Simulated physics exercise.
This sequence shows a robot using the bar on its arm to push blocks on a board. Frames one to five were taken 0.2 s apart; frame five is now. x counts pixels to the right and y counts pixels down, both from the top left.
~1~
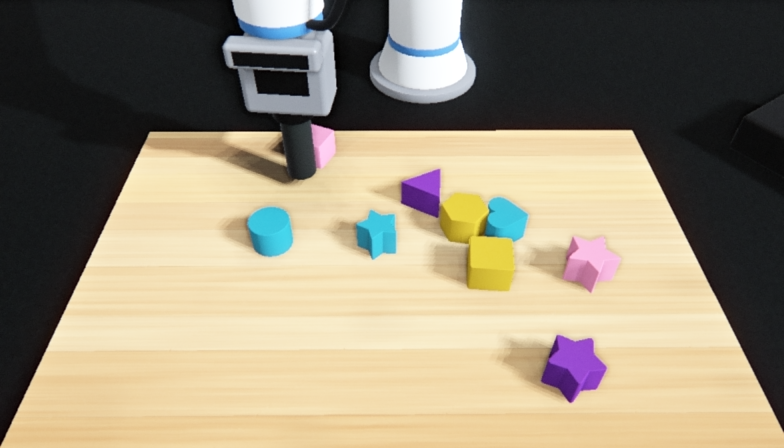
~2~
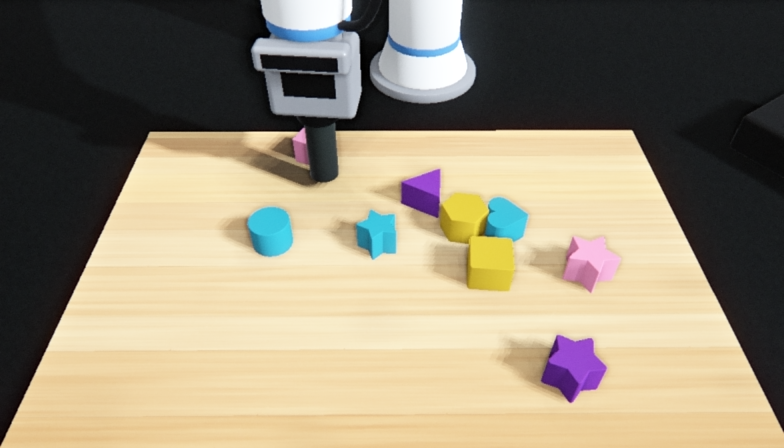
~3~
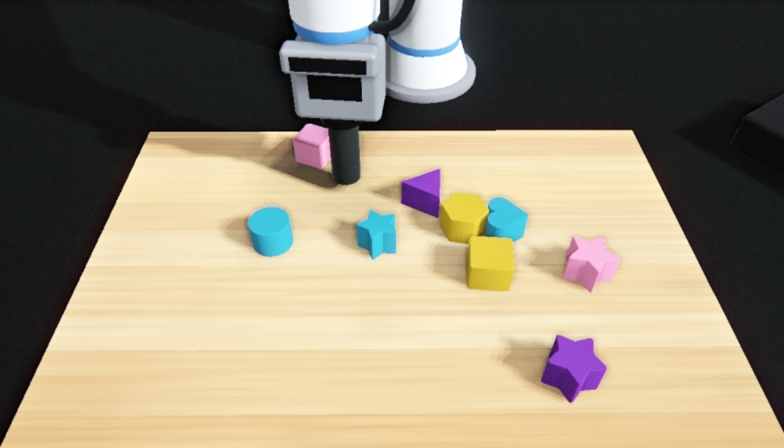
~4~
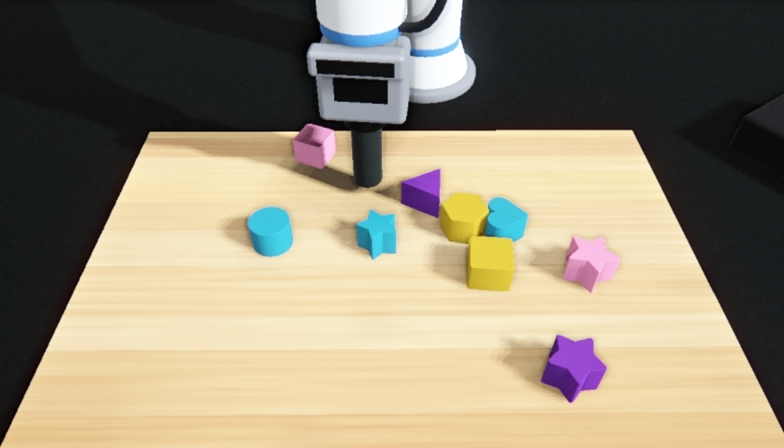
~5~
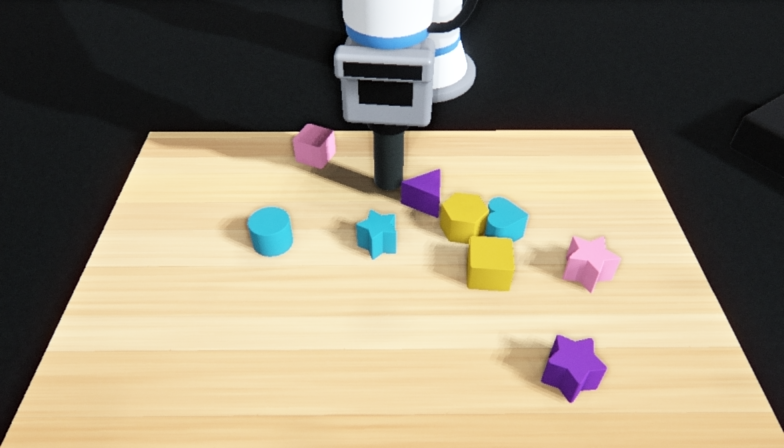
A robot arm's dark bar slides a short way rightward across the back of a pale wooden board, seen from above and in front by a still camera. Behind it sits a pink block, with a blue cylinder and star nearer, a purple triangle, yellow hexagon, blue heart and yellow cube right of centre, and pink and purple stars farther right. The bar uncovers the pink block and draws close beside the triangle, while the blocks stay still.
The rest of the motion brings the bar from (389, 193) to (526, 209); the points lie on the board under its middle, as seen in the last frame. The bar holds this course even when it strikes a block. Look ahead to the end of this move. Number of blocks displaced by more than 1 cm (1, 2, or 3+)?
3 or more blocks.
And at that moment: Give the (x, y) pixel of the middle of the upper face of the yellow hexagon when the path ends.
Its top centre is at about (487, 225).
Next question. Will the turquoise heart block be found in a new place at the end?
Answer: Yes.
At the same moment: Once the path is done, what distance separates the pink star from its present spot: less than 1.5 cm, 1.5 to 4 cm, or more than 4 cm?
Less than 1.5 cm.
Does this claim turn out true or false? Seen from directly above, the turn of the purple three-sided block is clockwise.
My answer: True.
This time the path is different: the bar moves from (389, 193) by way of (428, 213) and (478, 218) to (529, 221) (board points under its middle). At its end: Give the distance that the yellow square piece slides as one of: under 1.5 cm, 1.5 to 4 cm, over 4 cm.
Offset: Below 1.5 cm.
On the path given first. One third of the way, bar at (436, 186); purple three-sided block at (457, 191); yellow hexagon at (482, 219); turquoise heart block at (519, 218), turned 20° anticlockwise.
Two thirds of the way, bar at (482, 192); purple three-sided block at (468, 198), turned 40° clockwise; yellow hexagon at (487, 225); yellow square piece at (494, 257); turquoise heart block at (523, 219), turned 25° anticlockwise.
At the end, bar at (529, 197); purple three-sided block at (468, 198), turned 40° clockwise; yellow hexagon at (487, 225); yellow square piece at (494, 257); turquoise heart block at (523, 219), turned 25° anticlockwise; pink star unmoved.
